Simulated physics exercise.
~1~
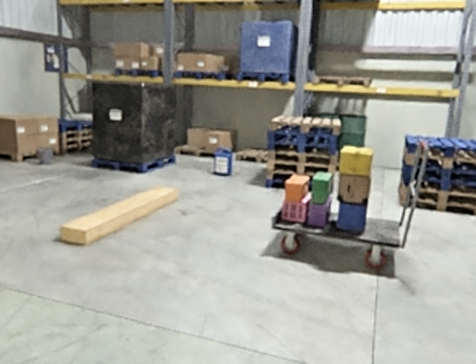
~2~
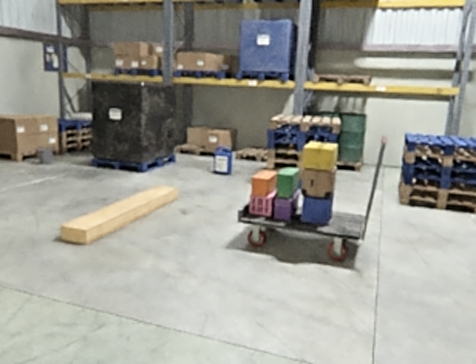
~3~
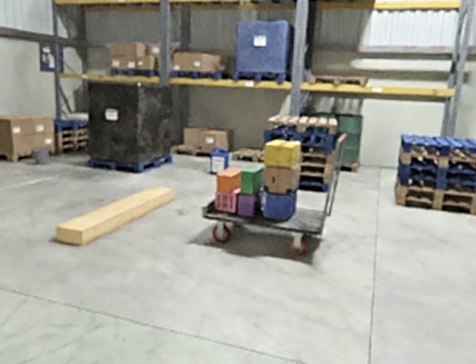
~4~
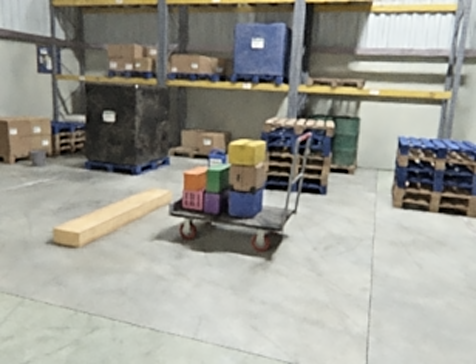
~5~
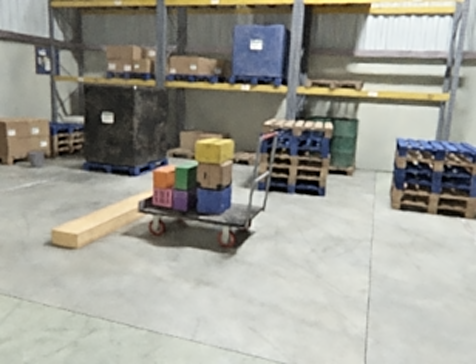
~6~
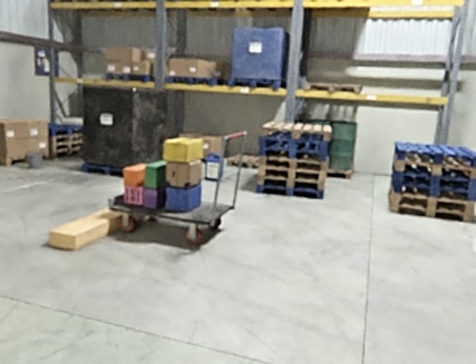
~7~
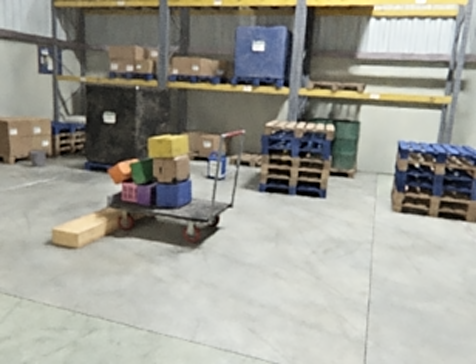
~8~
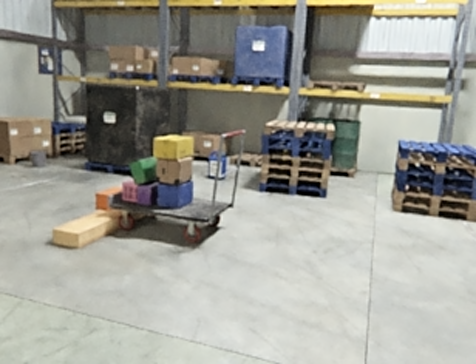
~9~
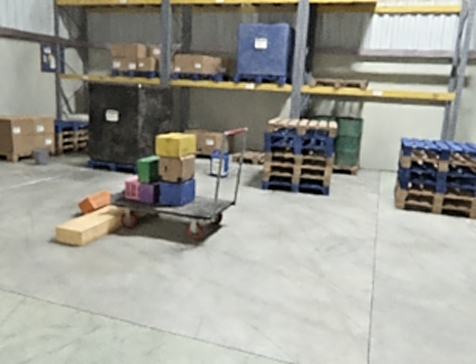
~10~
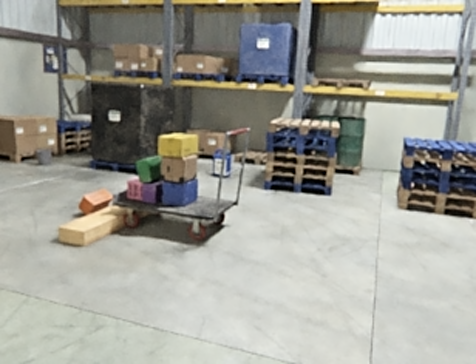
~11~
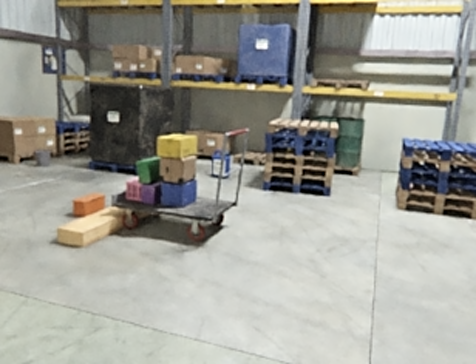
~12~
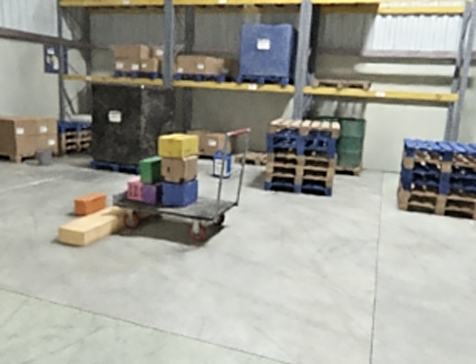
A platform trolley stacked with colourful boxes rolled left across a warehouse floor and stopped abruptly against a low wooden step. The orange box tipped off the front, tumbled down and settled beside the step, while the other boxes stayed on the deck.
